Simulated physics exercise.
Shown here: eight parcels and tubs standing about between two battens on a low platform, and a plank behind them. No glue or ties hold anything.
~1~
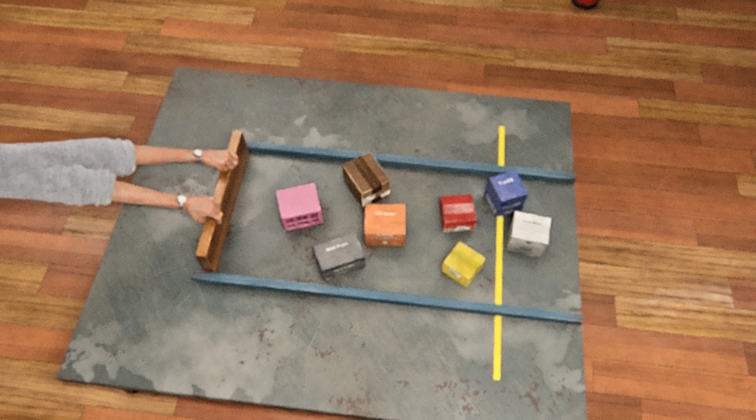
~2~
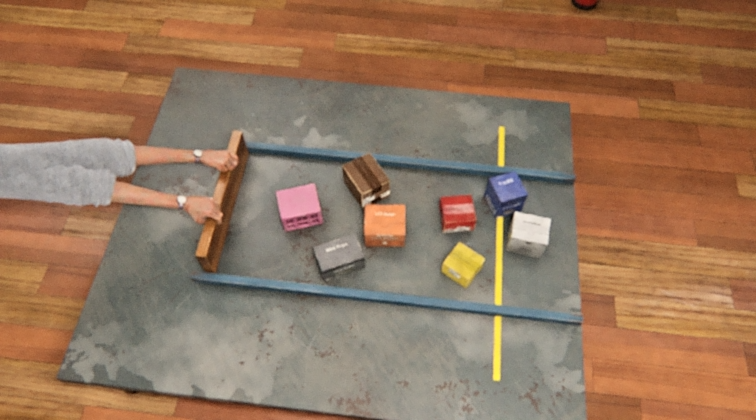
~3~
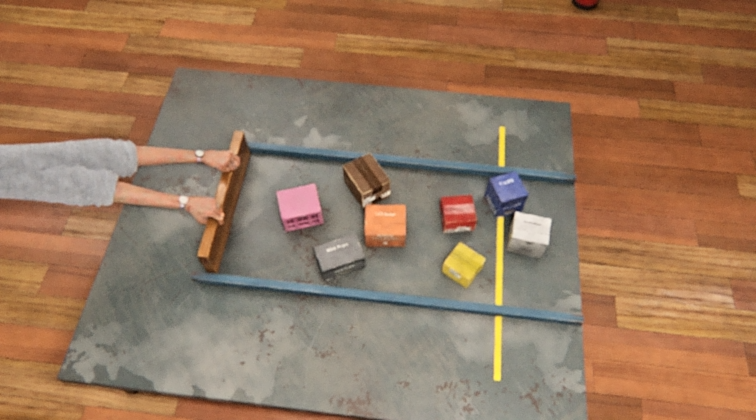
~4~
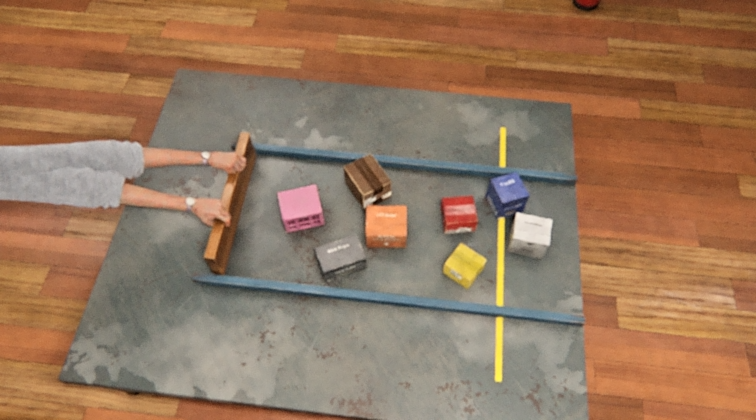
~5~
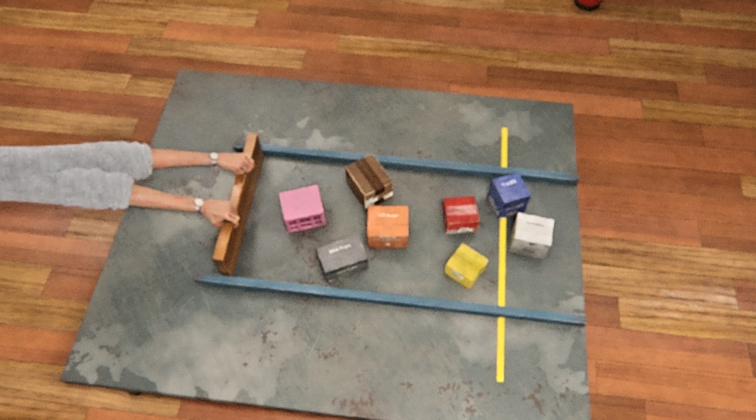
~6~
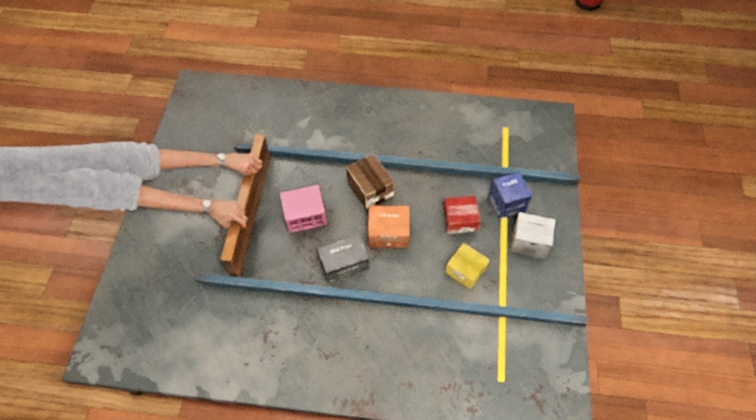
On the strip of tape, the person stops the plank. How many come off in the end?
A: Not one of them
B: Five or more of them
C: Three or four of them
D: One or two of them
One or two of them (D).
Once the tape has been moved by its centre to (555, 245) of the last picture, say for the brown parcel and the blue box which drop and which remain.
The brown parcel stays put; the blue box is gone.
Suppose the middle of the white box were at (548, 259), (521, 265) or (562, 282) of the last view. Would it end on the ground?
Spot by spot: It ends up off; it ends up off; it ends up off.
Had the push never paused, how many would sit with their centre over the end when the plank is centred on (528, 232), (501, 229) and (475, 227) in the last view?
3; 1; 0.
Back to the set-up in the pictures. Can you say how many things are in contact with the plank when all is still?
The count is 3.
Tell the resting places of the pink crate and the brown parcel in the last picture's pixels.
Taking them in turn, first comes (525, 239), then (523, 202).
Soon after, none off yet; white box at rest near (532, 236); blue box at rest near (509, 196); yellow parcel at rest near (467, 266).
After that, none off yet; white box at rest near (532, 236); blue box displaced a little near (518, 188); yellow parcel displaced a little near (483, 274).
In the end, the number that fall off is one or two; gone, white box.
